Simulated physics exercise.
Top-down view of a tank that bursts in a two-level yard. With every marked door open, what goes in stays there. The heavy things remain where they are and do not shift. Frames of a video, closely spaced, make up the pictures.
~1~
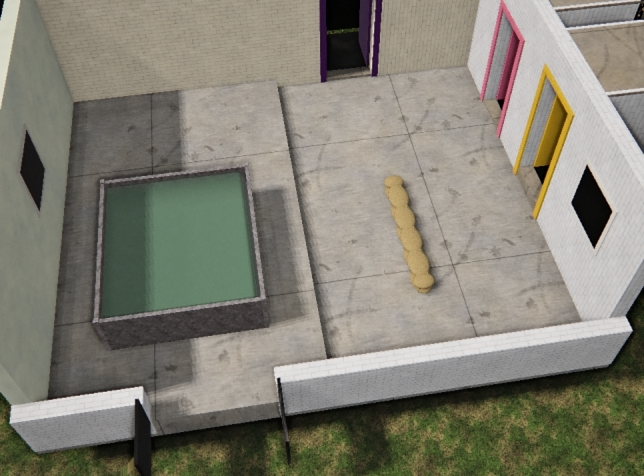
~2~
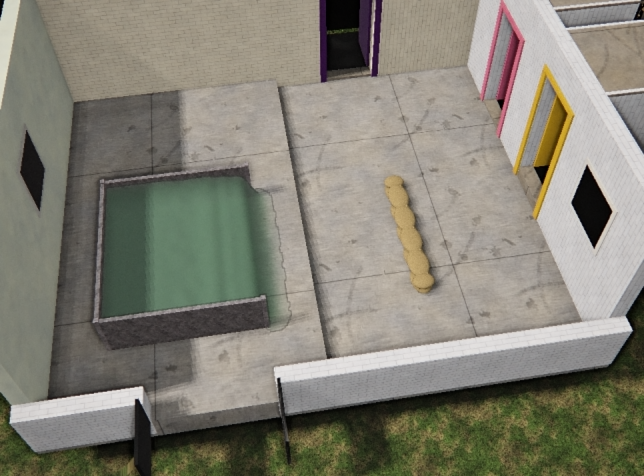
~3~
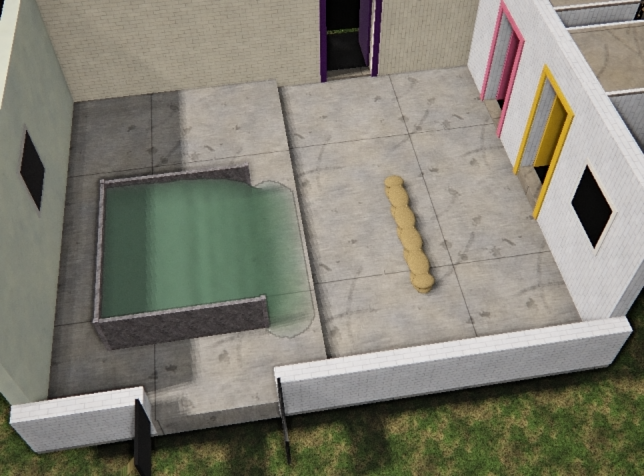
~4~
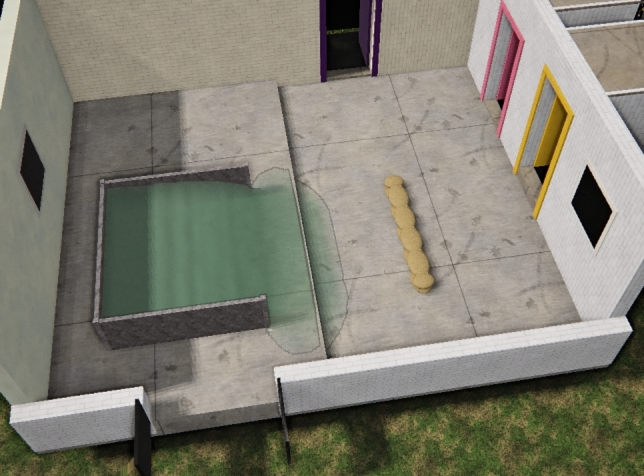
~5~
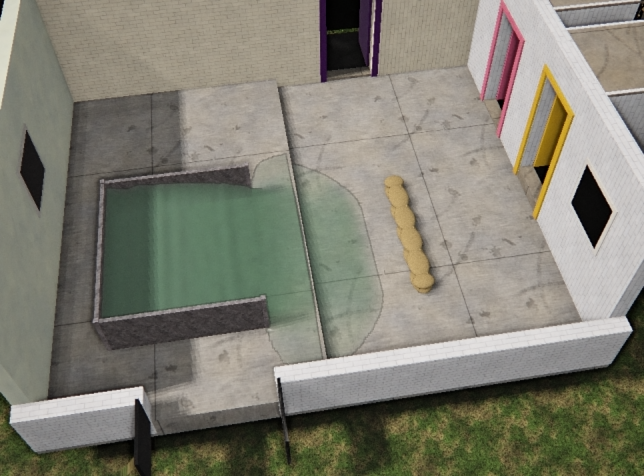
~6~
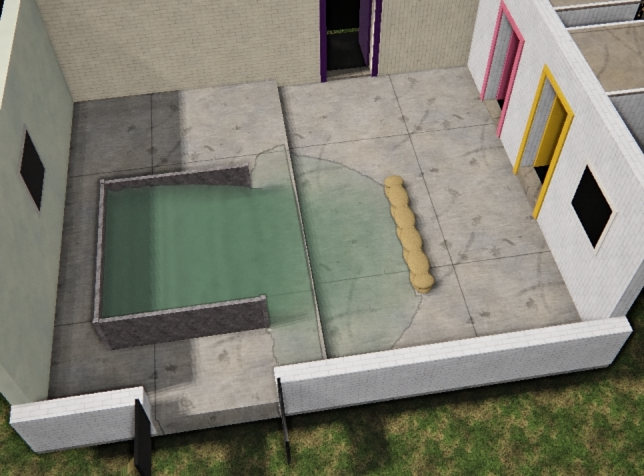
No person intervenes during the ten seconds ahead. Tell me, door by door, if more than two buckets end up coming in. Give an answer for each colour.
The yellow door will receive two buckets or fewer. The pink door will receive over two buckets. The purple door will receive over two buckets.
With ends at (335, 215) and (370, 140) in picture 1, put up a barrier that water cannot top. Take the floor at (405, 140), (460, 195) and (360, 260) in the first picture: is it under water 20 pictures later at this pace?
The first spot is swamped, the second swamped, the third swamped.
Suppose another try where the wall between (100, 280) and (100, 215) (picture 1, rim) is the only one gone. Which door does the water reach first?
The purple one, I reckon.
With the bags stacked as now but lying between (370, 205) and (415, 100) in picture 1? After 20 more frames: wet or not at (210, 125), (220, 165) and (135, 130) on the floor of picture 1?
Point by point: No flooding; no flooding; no flooding.
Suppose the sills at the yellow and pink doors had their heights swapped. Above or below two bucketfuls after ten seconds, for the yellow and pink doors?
As far as I can tell, yellow tops the limit, while pink comes up short.
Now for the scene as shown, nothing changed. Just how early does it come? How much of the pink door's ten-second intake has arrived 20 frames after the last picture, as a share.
Estimate: Some 10 per cent.
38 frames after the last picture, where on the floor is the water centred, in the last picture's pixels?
The centre of mass sits at about (372, 206).
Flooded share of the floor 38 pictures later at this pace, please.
I reckon around 60 %.
A moment on, water covers 35 % of the floor; the yellow door not reached, the pink door not reached, the purple door not reached.
Next, water covers 55 % of the floor; the yellow door wet at the sill, nothing in, the pink door wet at the sill, nothing in, the purple door not reached.
Then, water covers 60 % of the floor; the yellow door wet at the sill, nothing in, the pink door over two buckets in, the purple door under two buckets in.
Later, water covers 60 % of the floor; the yellow door wet at the sill, nothing in, the pink door far over two buckets in, the purple door far over two buckets in.
In the end, water covers 60 % of the floor; the yellow door wet at the sill, nothing in, the pink door far over two buckets in, the purple door far over two buckets in.
